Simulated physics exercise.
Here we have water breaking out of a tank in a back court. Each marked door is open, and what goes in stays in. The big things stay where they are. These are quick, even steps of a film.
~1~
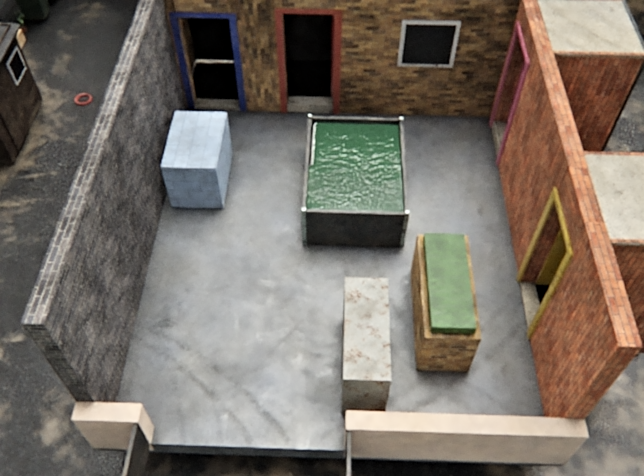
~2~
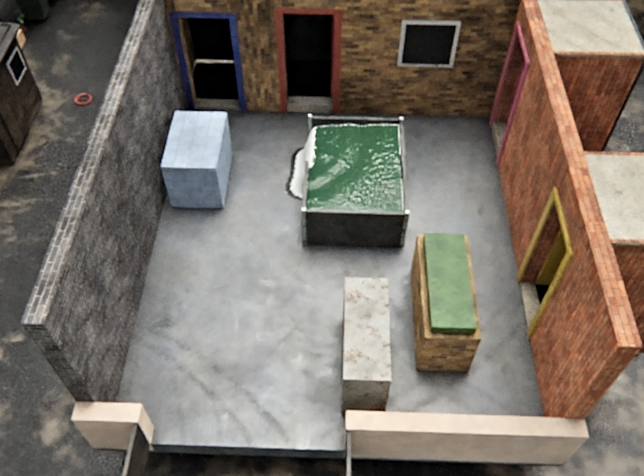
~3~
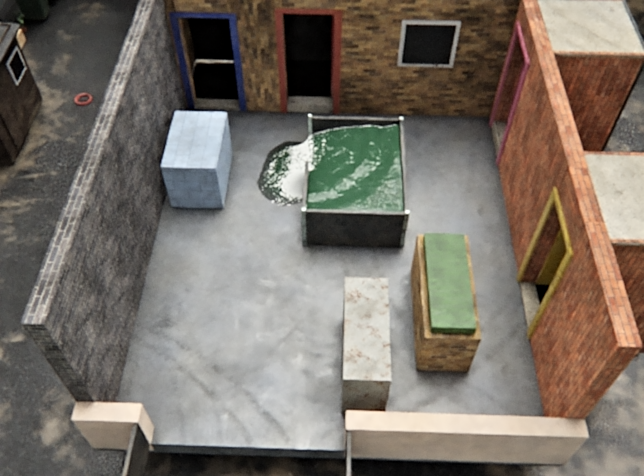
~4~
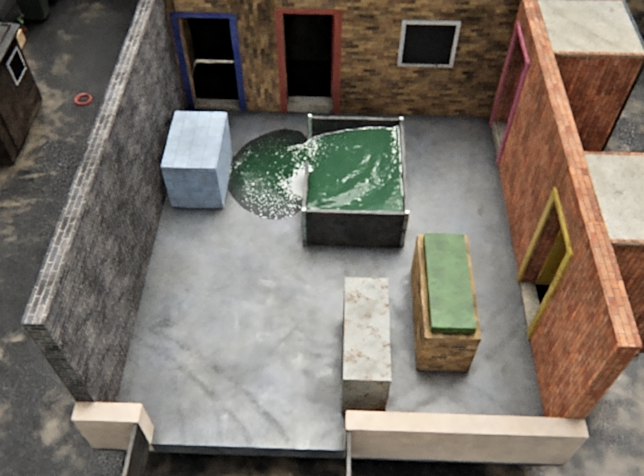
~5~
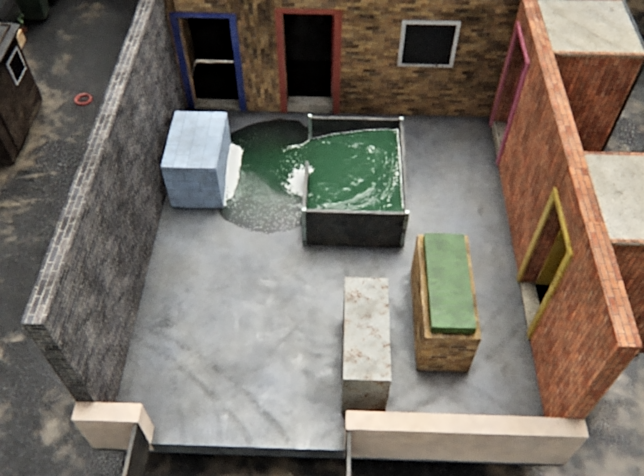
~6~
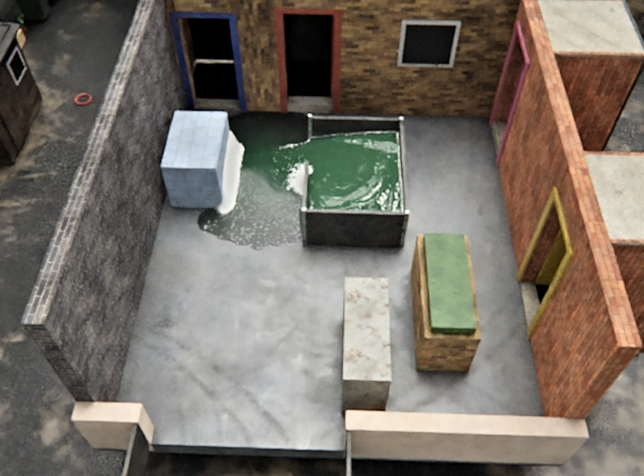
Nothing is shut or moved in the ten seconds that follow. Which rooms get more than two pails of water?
The red door stays under that; the blue door takes more than that; the pink door stays under that; the yellow door stays under that.
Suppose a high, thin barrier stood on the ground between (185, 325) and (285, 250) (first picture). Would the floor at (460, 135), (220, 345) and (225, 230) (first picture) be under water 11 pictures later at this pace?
In that order: No water, no water, flooded.
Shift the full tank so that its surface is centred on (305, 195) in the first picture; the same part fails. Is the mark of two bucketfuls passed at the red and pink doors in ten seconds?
Then: Red lets less in; pink holds.
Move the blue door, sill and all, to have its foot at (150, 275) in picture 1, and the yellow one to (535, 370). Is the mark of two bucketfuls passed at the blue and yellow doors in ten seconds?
The blue one stays under, the yellow one takes less.
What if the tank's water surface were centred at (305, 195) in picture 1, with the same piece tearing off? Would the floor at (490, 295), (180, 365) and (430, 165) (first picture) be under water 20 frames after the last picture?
In that order: Not flooded, under water, wet.
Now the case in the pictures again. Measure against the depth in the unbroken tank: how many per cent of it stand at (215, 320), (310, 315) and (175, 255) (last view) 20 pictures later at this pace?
Roughly 4, 4 and 8 per cent, in turn.
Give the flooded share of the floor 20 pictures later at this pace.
About 60 per cent.
A moment on, water covers 20 % of the floor; the red door wet at the sill, nothing in, the blue door under two buckets in, the pink door not reached, the yellow door not reached.
Next, water covers 40 % of the floor; the red door wet at the sill, nothing in, the blue door far over two buckets in, the pink door not reached, the yellow door not reached.
Then, water covers 60 % of the floor; the red door wet at the sill, nothing in, the blue door far over two buckets in, the pink door not reached, the yellow door not reached.
Later, water covers 70 % of the floor; the red door wet at the sill, nothing in, the blue door far over two buckets in, the pink door wet at the sill, nothing in, the yellow door not reached.
In the end, water covers 90 % of the floor; the red door wet at the sill, nothing in, the blue door far over two buckets in, the pink door wet at the sill, nothing in, the yellow door wet at the sill, nothing in.
